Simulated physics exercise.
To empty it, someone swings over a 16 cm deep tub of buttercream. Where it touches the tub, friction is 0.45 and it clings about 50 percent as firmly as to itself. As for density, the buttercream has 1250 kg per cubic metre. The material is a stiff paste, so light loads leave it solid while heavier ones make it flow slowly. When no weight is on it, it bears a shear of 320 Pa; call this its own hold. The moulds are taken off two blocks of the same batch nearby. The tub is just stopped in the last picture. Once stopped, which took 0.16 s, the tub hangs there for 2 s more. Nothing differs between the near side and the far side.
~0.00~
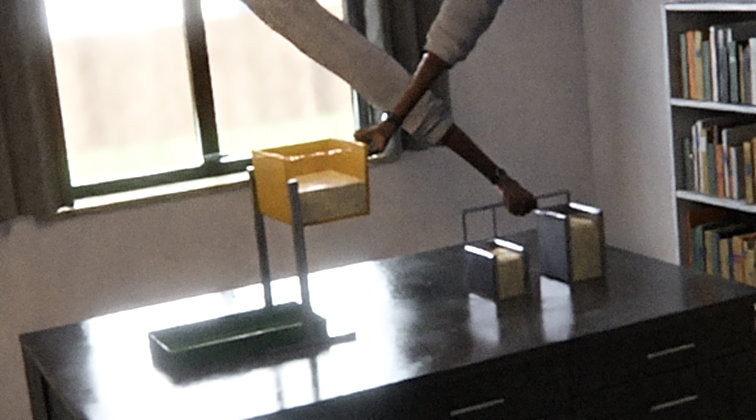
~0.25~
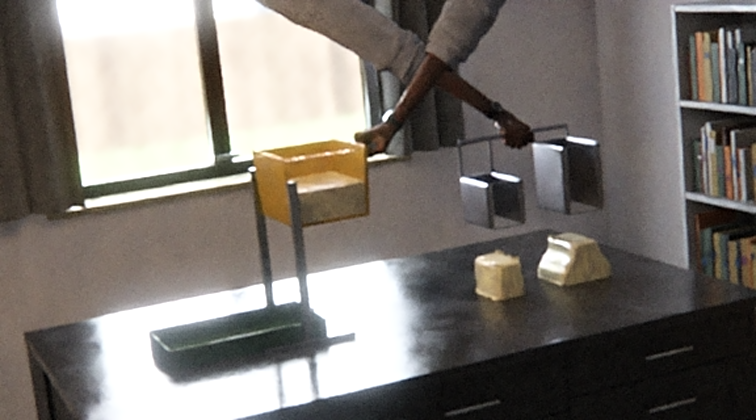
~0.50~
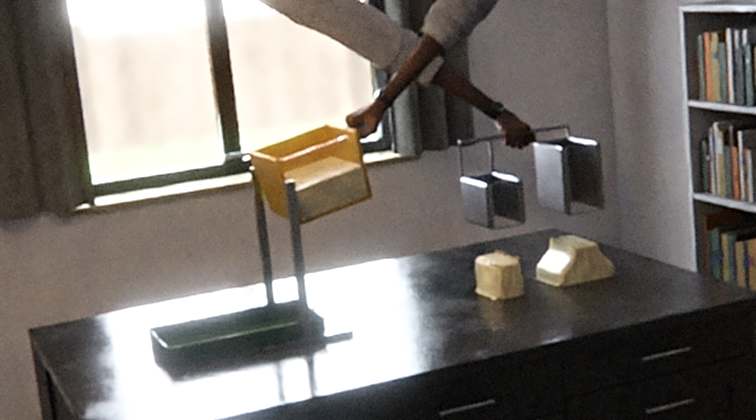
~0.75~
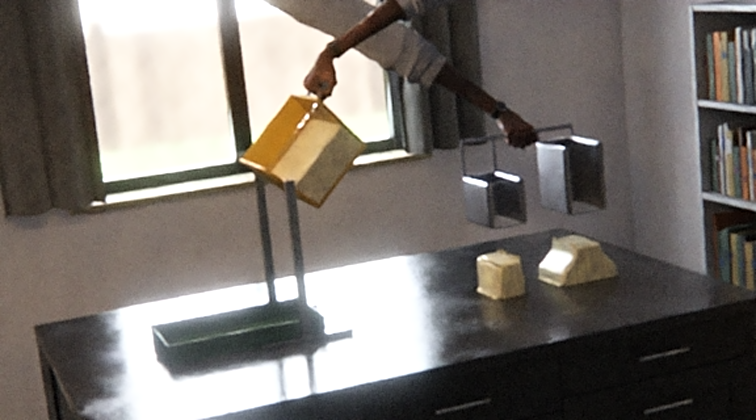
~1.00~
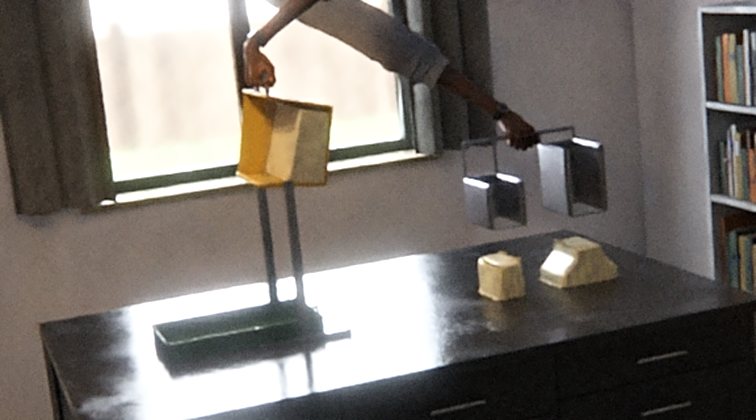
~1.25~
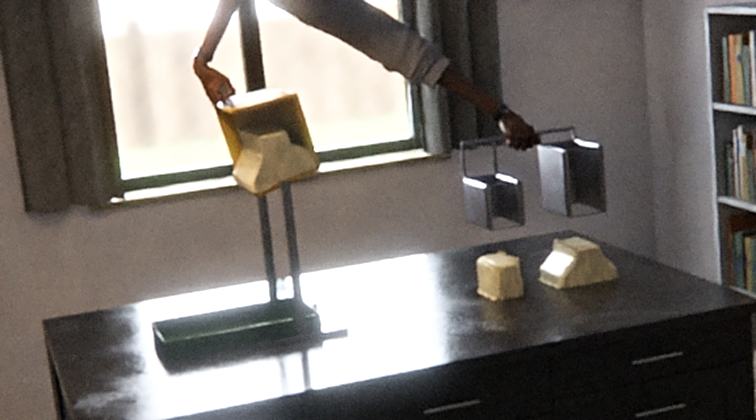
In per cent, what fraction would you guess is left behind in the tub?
My guess is 0 per cent.
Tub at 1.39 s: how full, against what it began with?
70 %, roughly.
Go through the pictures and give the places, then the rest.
Handle-side rim at (364, 146), tilt 0 degrees; top of the buttercream at (301, 192); blocks stand 9.9 cm, 15 cm (left to right), in the first picture.
Handle-side rim at (364, 147), tilt 0 degrees; top of the buttercream at (301, 192); blocks stand 9.6 cm, 11 cm (left to right), in the second picture.
Handle-side rim at (355, 133), tilt 11 degrees; top of the buttercream at (359, 167); blocks stand 9.6 cm, 10 cm (left to right), in the third picture.
Handle-side rim at (318, 102), tilt 44 degrees; top of the buttercream at (340, 128); blocks stand 9.6 cm, 10 cm (left to right), in the fourth picture.
Handle-side rim at (267, 99), tilt 78 degrees; top of the buttercream at (300, 110); blocks stand 9.6 cm, 10 cm (left to right), in the fifth picture.
Handle-side rim at (232, 114), tilt 102 degrees; top of the buttercream at (283, 132); blocks stand 9.6 cm, 10 cm (left to right), in the sixth picture.
After 1.39 s, the tub is at 102 degrees and holds 68 %.
After 1.56 s, the tub is at 102 degrees and holds 33 %.
After 1.73 s, the tub is at 102 degrees and holds 2 %.
After 1.90 s, the tub is at 102 degrees and holds 0 %.
After 3.25 s, at the end, the tub is at 102 degrees and holds 0 %.
